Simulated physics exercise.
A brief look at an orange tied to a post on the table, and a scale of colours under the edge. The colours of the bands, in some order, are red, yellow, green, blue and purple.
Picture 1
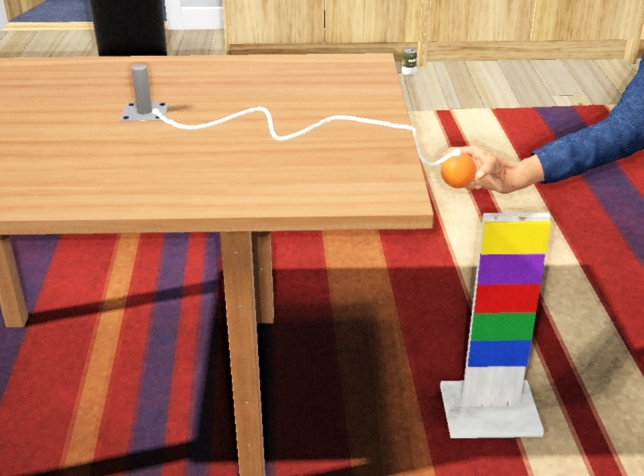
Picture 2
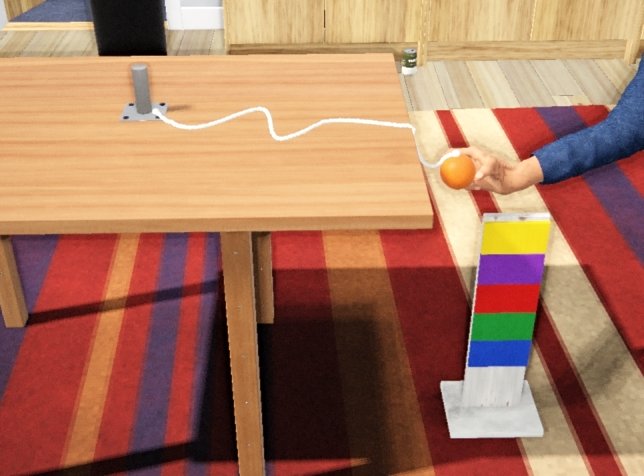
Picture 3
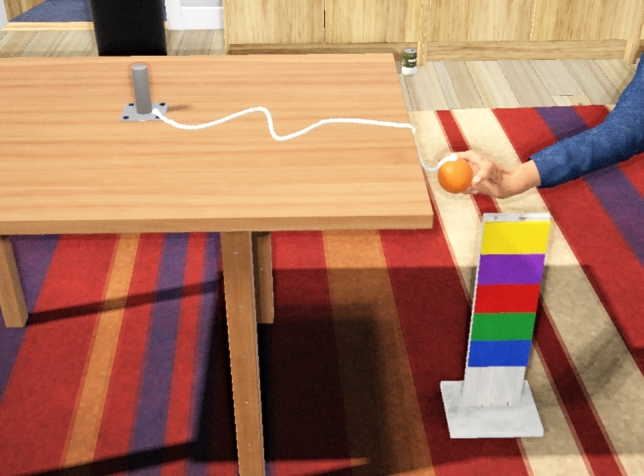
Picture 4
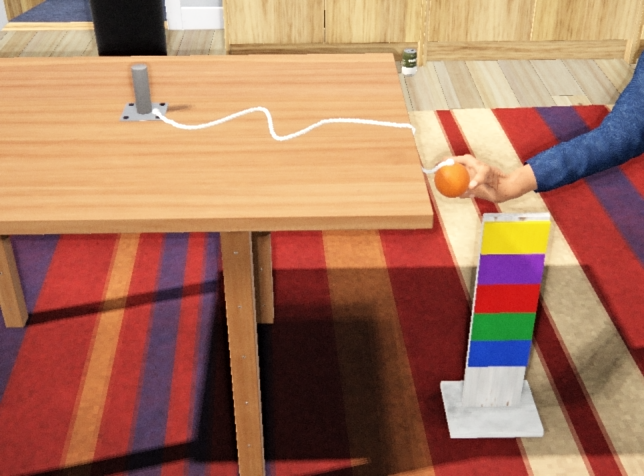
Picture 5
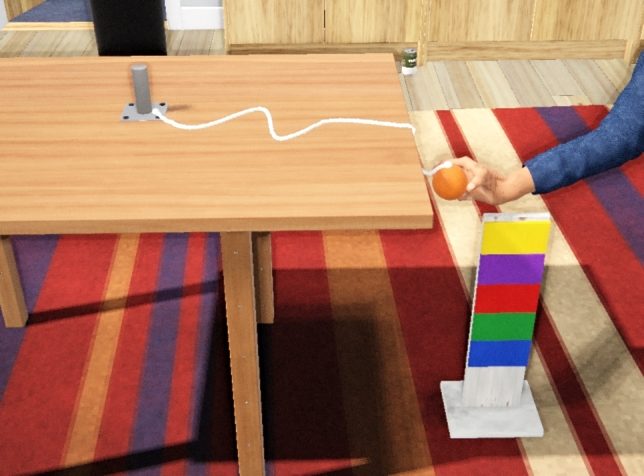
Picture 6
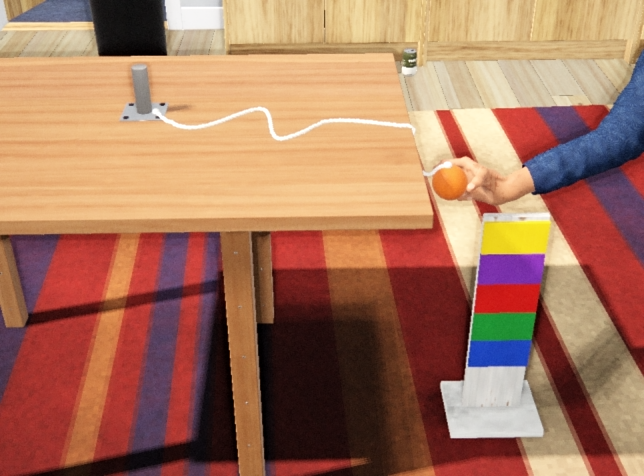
Orange tied to a white shoelace being held by a hand off the table edge, lowering slightly leftward beside coloured bands.
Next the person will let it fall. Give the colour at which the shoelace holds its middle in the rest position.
The shoelace holds it at red.
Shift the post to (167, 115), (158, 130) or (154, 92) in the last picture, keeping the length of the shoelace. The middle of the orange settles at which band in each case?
Going case by case, it's green, green and finally red.
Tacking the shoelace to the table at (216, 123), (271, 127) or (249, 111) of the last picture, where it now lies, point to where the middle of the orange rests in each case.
It ends up near (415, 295) the first time, (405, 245) the second and (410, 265) the third.
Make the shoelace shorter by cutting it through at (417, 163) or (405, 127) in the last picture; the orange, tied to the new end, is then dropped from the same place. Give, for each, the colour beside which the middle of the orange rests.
First try: Purple; second try: Yellow.
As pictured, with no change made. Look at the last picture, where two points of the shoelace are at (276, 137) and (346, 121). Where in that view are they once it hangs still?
In that view they reach (362, 122) and (411, 161).
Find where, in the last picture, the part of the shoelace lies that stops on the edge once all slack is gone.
You'll find it somewhere around (314, 126).
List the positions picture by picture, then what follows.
In the first frame, orange (458, 170); yellow (516, 239); purple (511, 270); red (507, 300); green (503, 328); blue (500, 355).
In the second frame, orange (458, 172); shoelace through (175, 124) (243, 113) (273, 132) (328, 122) (407, 127).
In the third frame, orange (456, 175).
In the fourth frame, orange (452, 180); shoelace through (175, 124) (243, 113) (273, 132) (328, 122) (407, 127).
In the fifth frame, orange (450, 182).
In the sixth frame, orange (450, 182); shoelace through (175, 124) (243, 113) (273, 132) (328, 122) (407, 127).
Soon after, orange near (390, 268); level with purple.
Then, orange near (407, 291); level with red.
At rest, orange near (408, 294); level with red. At red.
